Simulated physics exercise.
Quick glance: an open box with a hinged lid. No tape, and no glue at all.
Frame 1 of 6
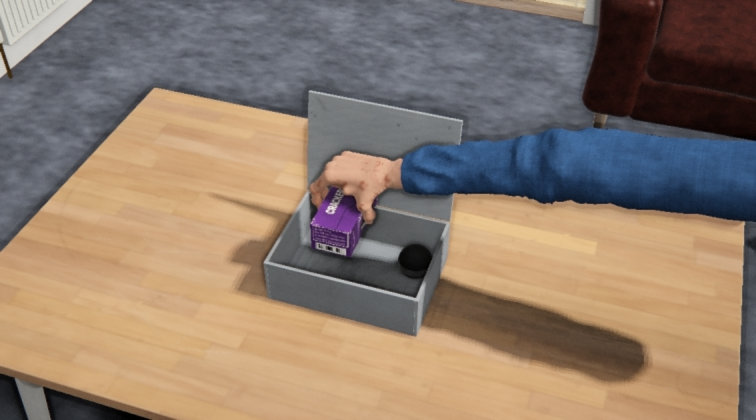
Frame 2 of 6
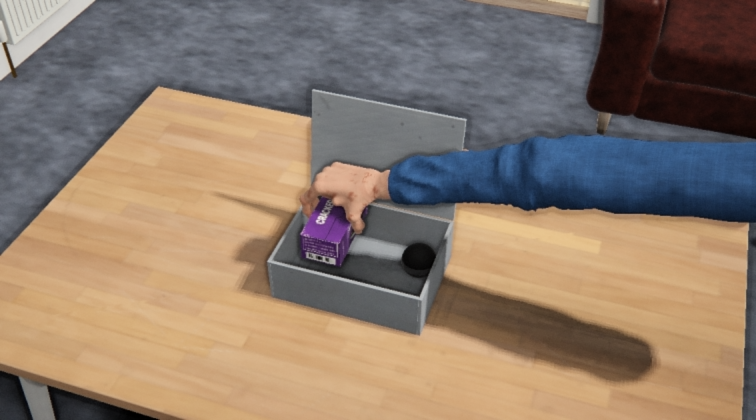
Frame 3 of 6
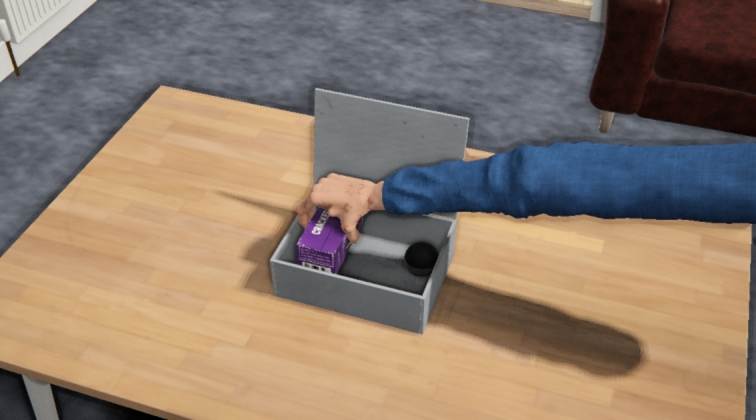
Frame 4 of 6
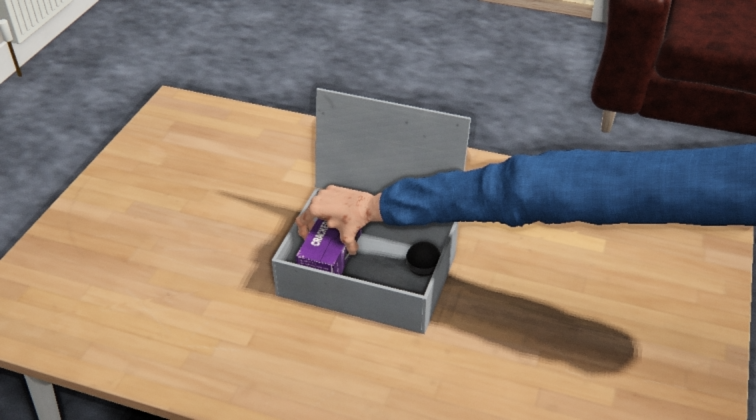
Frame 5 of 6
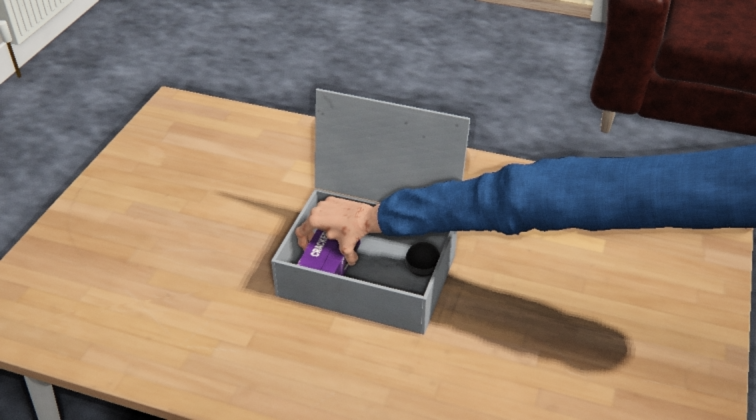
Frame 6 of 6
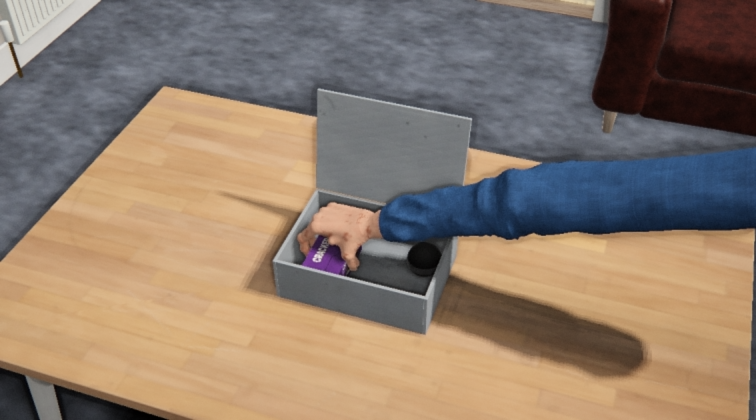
On a wooden table, a hand lowers a purple carton into an open grey box.
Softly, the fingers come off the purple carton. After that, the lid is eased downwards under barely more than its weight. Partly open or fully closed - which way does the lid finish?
Fully closed.
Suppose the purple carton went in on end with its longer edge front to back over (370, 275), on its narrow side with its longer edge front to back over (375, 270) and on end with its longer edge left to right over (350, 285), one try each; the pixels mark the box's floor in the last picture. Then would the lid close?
1: Open. 2: Closed. 3: Open.
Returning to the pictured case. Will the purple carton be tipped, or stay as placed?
As it turns out, the purple carton keeps its original angle.
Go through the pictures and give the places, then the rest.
The first frame shows still above its spot; purple carton (345, 213); black ball (416, 262).
The second frame shows still above its spot; purple carton (335, 223); black ball (419, 260).
The third frame shows still above its spot; purple carton (331, 233); black ball (422, 259).
The fourth frame shows still above its spot; purple carton (330, 244); black ball (424, 259).
The fifth frame shows still above its spot; black ball (423, 260).
The sixth frame shows put in, still held; black ball (425, 260).
Then, 1.50 s past the last view, lid 69° above the rim.
Then, 1.80 s past the last view, lid 33° above the rim.
Finally, lid shut; both still in place. Final places as the last picture's camera would see them, purple carton near (331, 261).
